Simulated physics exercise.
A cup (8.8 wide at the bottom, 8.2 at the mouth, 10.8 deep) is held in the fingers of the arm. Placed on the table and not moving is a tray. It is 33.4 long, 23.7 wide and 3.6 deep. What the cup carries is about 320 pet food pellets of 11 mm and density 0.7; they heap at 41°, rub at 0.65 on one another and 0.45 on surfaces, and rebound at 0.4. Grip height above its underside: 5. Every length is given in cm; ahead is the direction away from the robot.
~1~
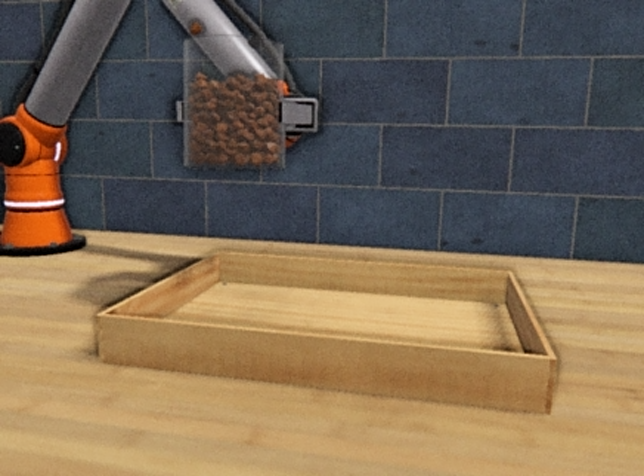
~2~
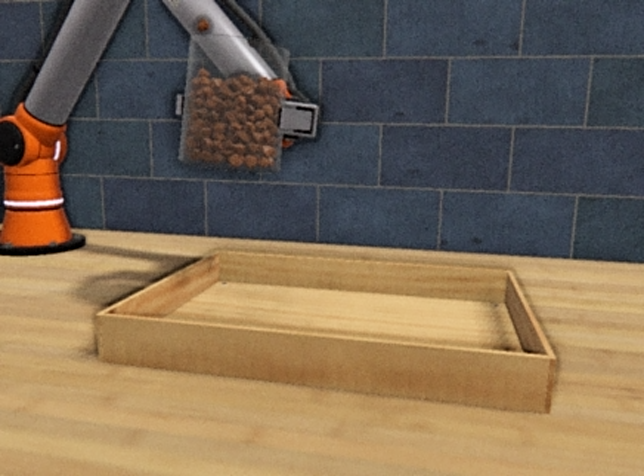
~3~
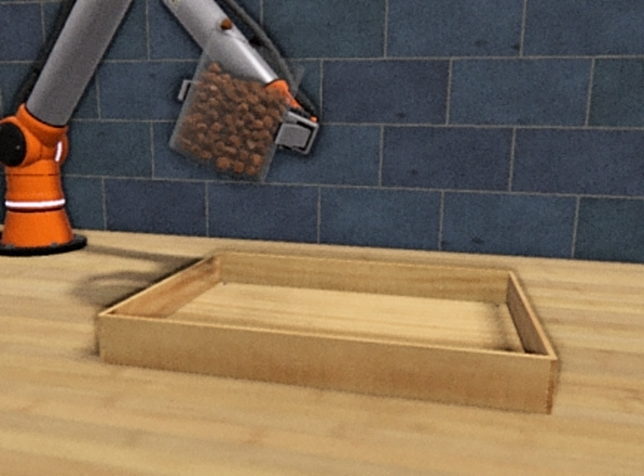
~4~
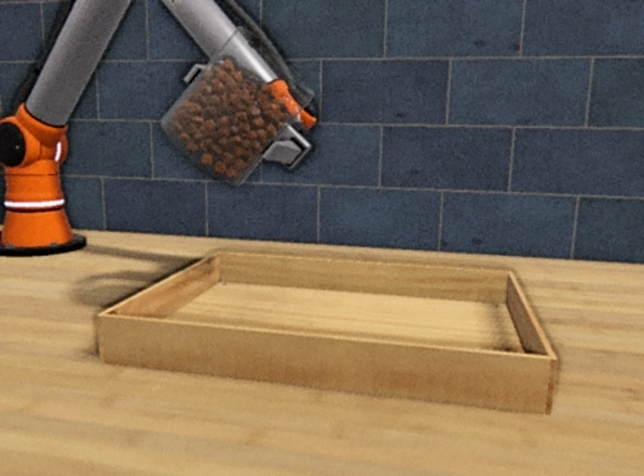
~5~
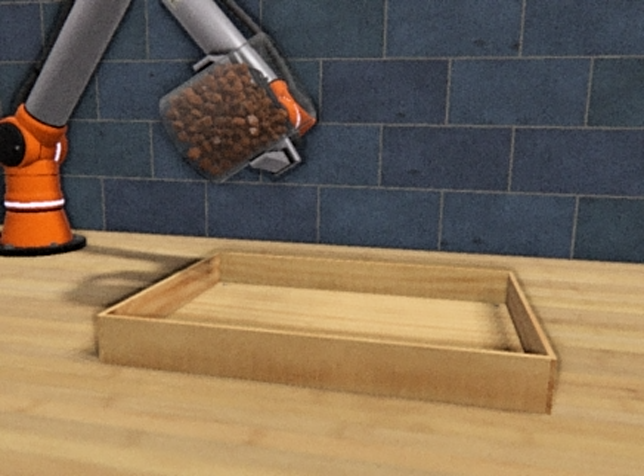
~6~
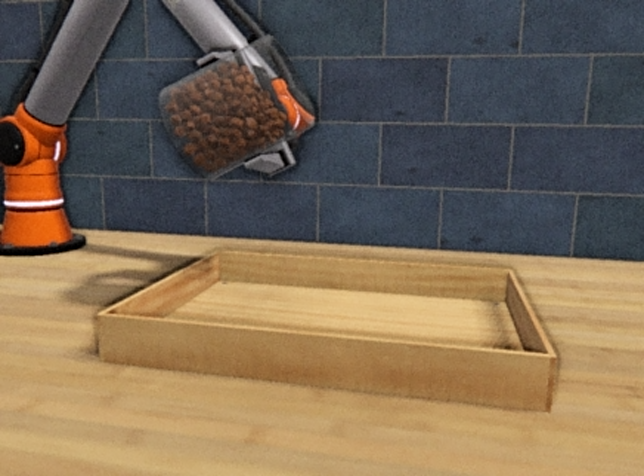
A clear cup packed with reddish-brown nuggets, held by a grey and orange robot arm at the upper left, hangs above a pale wooden counter before a blue tiled wall, seen from a fixed, slightly raised viewpoint. An empty, shallow wooden tray rests motionless on the counter in the middle. The arm's gripper turns the upright cup steadily onto a steep slant, slowing late, while the nuggets shift inside it.
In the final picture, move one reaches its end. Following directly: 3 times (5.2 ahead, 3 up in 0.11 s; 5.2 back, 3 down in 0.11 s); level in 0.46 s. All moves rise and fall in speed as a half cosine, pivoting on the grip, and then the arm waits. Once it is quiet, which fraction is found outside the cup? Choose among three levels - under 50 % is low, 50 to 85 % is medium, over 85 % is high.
The level is medium.
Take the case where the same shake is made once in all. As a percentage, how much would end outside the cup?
I'd expect something close to 45 per cent.
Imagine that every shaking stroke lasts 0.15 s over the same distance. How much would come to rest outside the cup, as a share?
In that case it would be near 40 percent.
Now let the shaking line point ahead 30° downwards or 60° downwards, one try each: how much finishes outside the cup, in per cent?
I'd say close to 15 percent for the first and close to 5 percent for the second.
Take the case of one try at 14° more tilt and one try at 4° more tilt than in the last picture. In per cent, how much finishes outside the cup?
About 90 and 85 per cent.
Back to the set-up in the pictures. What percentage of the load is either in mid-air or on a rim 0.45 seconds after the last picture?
About 17 %.
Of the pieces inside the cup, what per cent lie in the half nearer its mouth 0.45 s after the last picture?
Mouth half: Close to 85 per cent.
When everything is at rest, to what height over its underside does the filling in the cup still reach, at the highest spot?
Around 4.5 cm up.
Then, 0.45 s later, tilted 64° forward, highest piece 24 above the table; 138 in the cup, 129 in the tray, 55 in flight or on a rim.
Then, 0.90 s later, tilted 31° forward, highest piece 22 above the table; 227 in the tray, 89 in the cup, 5 on the table or floor, 1 in flight or on a rim.
Then, 1.32 s later, level, highest piece 20 above the table; 228 in the tray, 89 in the cup, 5 on the table or floor.
Then, 2.37 s later, level, highest piece 20 above the table; 228 in the tray, 89 in the cup, 5 on the table or floor.
At rest, 228 in the tray, 89 in the cup, 5 on the table or floor. That is 72 % outside the cup.
